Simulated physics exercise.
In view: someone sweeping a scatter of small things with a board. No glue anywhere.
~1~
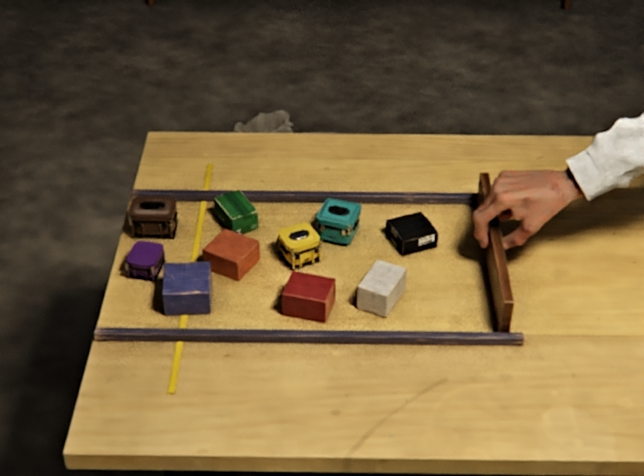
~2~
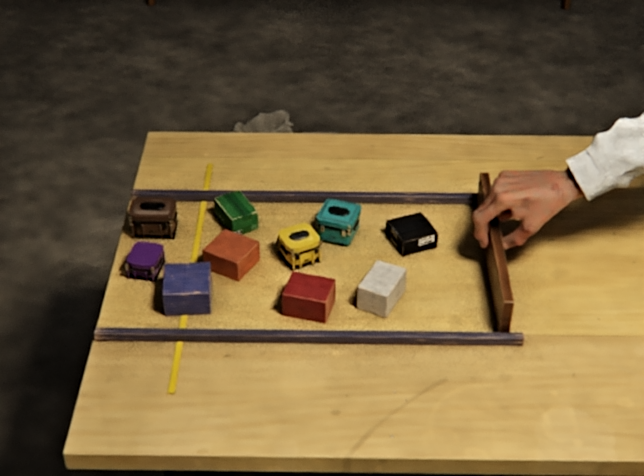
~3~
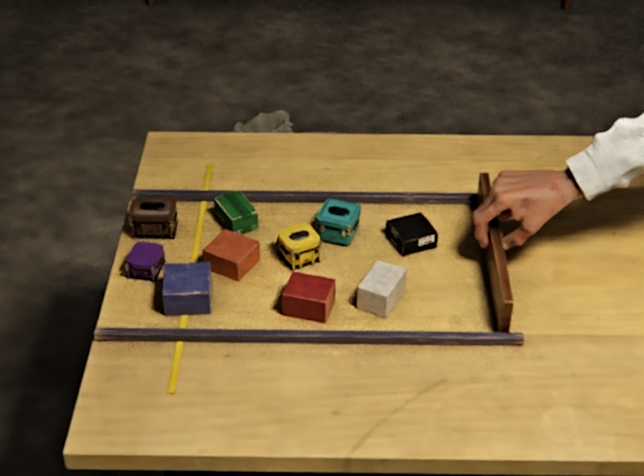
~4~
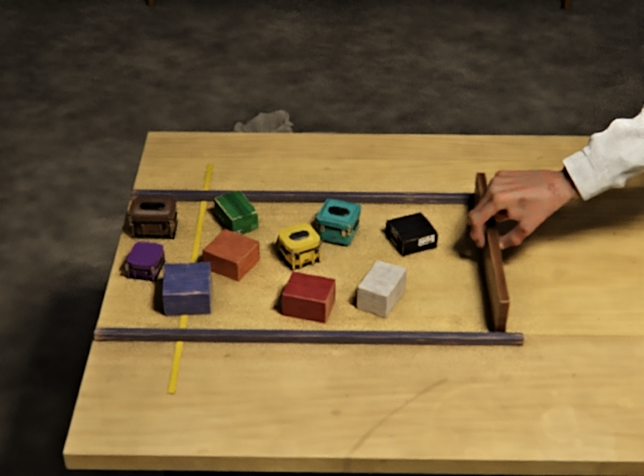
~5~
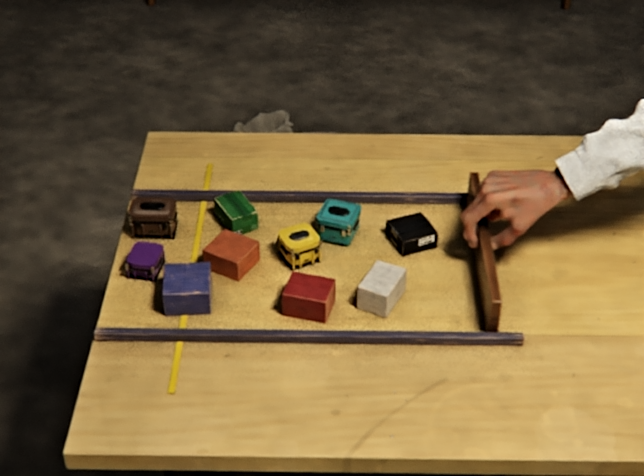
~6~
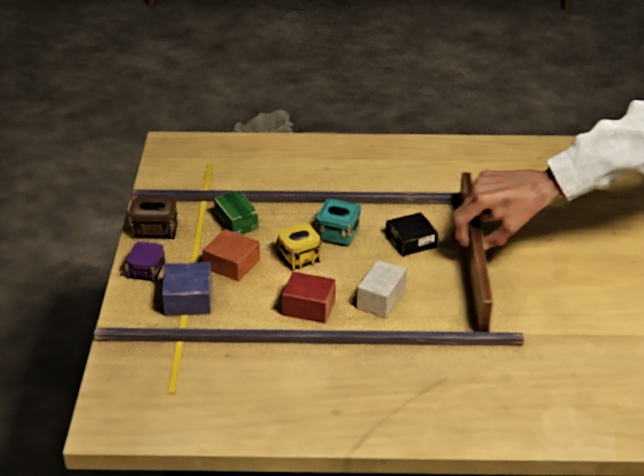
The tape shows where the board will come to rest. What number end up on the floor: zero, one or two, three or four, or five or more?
As it turns out, the number that fall off is three or four.
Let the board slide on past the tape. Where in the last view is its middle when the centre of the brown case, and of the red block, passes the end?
Its middle is around (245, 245) and around (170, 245).
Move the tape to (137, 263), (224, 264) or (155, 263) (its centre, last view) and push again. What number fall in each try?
The counts: 7, 1 and 7.
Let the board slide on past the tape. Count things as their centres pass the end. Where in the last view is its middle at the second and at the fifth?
About (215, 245), then (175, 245).
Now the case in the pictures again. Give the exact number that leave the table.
The count is 4.
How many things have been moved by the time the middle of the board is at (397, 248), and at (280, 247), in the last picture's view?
By then 3, and 8.
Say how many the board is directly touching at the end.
3 of them.
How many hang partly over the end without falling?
Overhanging: 0.
Soon after, none off yet; brown case at rest near (154, 218); purple case at rest near (146, 262); blue block at rest near (188, 289).
By the end, the number that fall off is three or four; fallen, green box, blue block, purple case and brown case.
